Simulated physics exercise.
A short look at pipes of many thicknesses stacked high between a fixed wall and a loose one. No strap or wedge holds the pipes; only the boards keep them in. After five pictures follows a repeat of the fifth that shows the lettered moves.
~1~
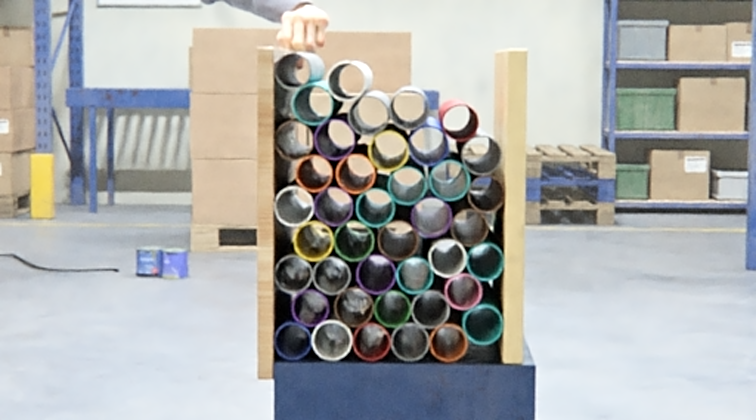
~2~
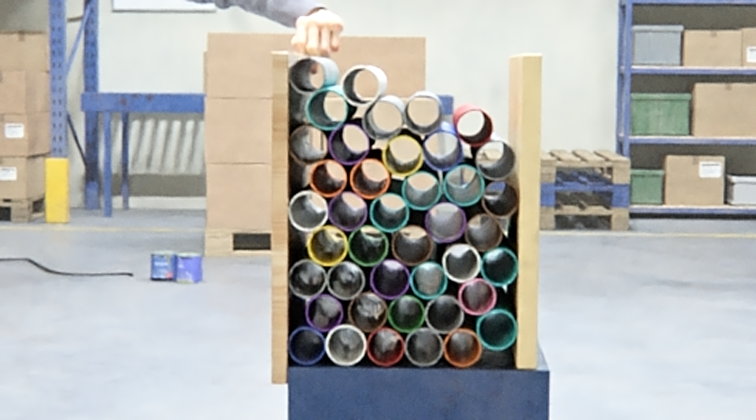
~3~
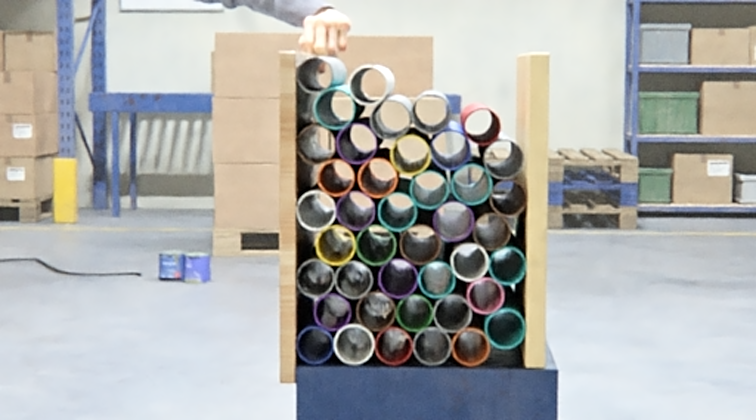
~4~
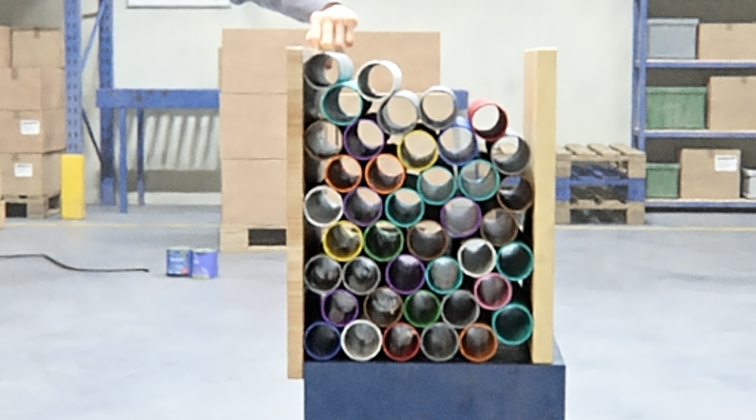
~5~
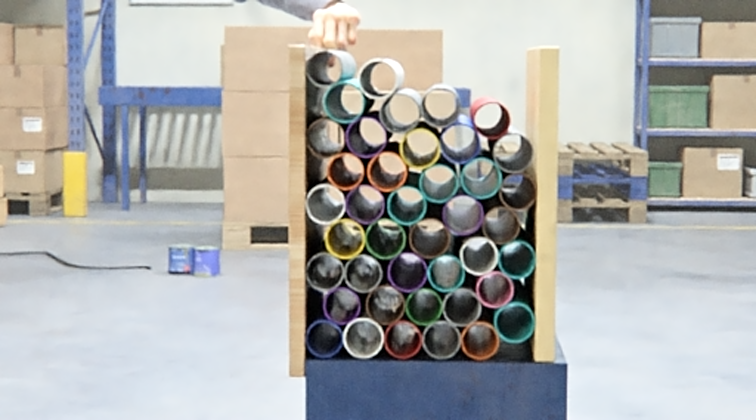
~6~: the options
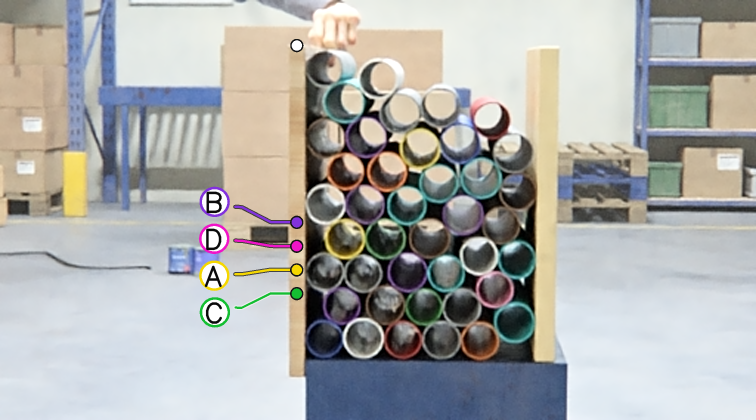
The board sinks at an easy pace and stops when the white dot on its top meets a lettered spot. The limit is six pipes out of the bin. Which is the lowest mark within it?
The lowest mark that will do is B.
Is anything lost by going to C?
Yes.
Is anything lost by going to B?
Yes.
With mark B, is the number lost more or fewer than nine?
Fewer than nine.
On the marked copy, A at (297, 270); B at (297, 222); C at (297, 294); D at (297, 246); the white dot at (297, 46).
Taking B. A third of the way, top of the board (306, 120).
Two thirds of the way, top of the board (306, 203).
When it is over, top of the board (306, 222), four out over the board.
As for the rest, A more than six out over the board; C more than six out over the board; D more than six out over the board.
